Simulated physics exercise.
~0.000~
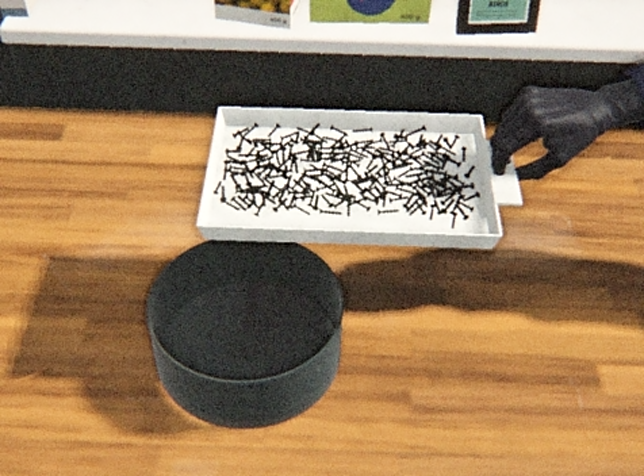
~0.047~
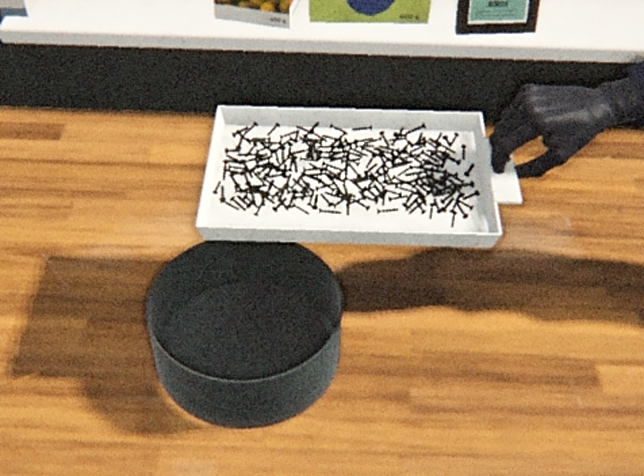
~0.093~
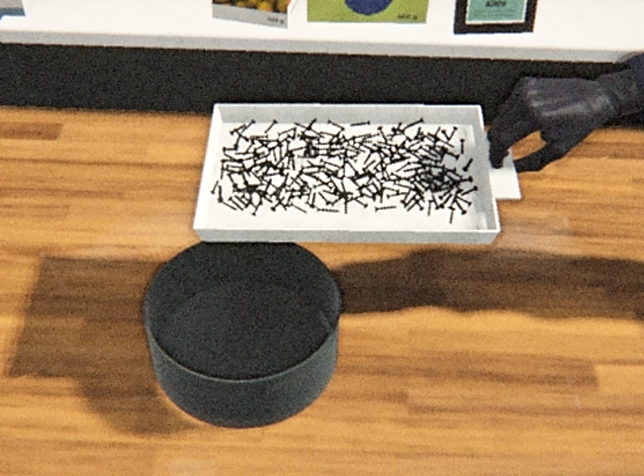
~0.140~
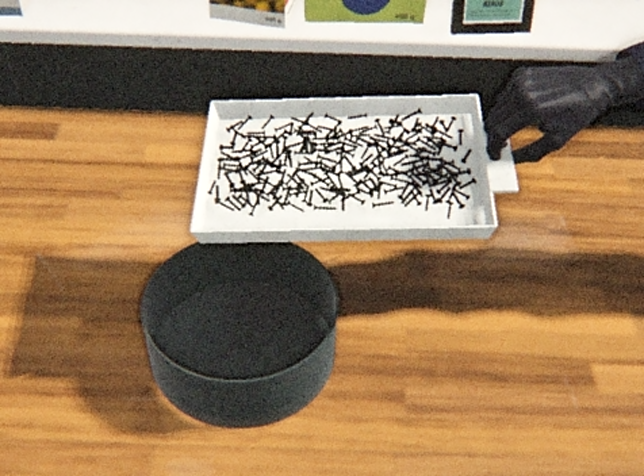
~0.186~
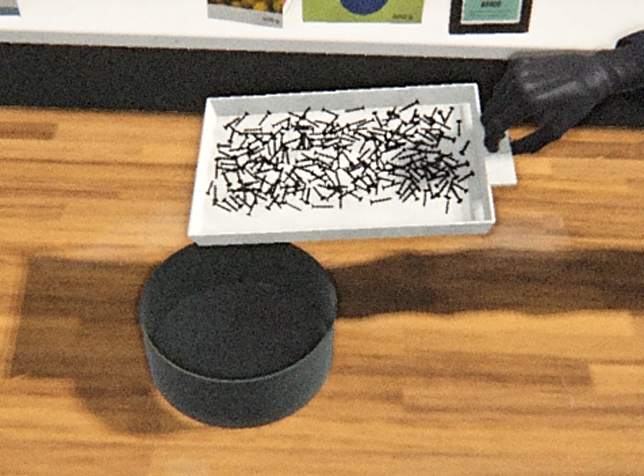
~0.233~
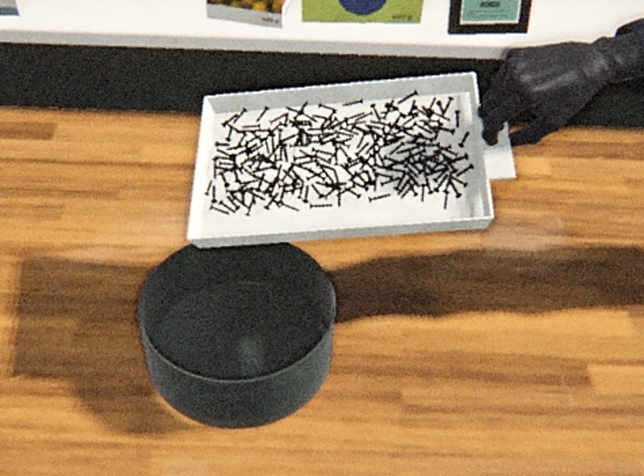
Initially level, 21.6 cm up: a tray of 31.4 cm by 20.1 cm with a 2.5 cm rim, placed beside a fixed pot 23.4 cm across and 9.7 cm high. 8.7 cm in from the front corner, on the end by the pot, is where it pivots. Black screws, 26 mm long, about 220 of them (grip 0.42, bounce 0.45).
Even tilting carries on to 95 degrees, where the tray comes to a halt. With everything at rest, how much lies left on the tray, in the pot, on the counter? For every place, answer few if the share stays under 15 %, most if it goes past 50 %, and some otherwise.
Shares - tray: Few; pot: Most; counter: Few.
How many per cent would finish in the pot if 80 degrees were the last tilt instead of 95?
That would be around 95 percent.
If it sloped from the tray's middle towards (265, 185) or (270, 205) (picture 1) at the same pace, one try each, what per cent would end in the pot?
That would be close to 50 per cent, then close to 85 per cent.
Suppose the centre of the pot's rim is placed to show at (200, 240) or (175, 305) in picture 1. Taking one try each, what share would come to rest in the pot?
First try around 45 %, second around 100 %.
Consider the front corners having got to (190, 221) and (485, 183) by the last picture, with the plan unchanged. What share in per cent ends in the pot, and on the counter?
That works out as pot 30 and counter 70.
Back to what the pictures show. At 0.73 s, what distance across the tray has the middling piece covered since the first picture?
It has moved some 10 cm from its start.
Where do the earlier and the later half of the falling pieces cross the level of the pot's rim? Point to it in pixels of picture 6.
I'd mark about (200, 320) for the first half, then (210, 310) for the second.
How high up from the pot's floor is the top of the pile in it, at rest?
It gets to about 3.0 cm.
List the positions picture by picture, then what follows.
The first picture shows tray tilt 0 degrees, front corners at (204, 222) and (495, 231); middle of the pieces at (346, 170); pot at (246, 302).
The second picture shows tray tilt 1 degrees, front corners at (203, 222) and (495, 230); middle of the pieces at (345, 168).
The third picture shows tray tilt 3 degrees, front corners at (200, 224) and (493, 227); middle of the pieces at (343, 166).
The fourth picture shows tray tilt 6 degrees, front corners at (197, 227) and (490, 222), lowest corner left front; middle of the pieces at (340, 161).
The fifth picture shows tray tilt 10 degrees, front corners at (195, 231) and (488, 218), lowest corner left front; middle of the pieces at (338, 157).
The sixth picture shows tray tilt 13 degrees, front corners at (193, 234) and (486, 213), lowest corner left front; middle of the pieces at (336, 153); pot at (237, 302). The tray's pace is about 80 degrees a second.
After 0.73 s, tilt 52 degrees; the tray holds 100 %, the pot 0 %.
Then, at 1.07 s, tilt 78 degrees; the tray holds 55 %, the pot 35 %.
After 1.49 s, tilt 95 degrees; the tray holds 0 %, the pot 100 %.
In the end, at 2.1 s, tray 0 %, pot 100 %, counter 0 %.
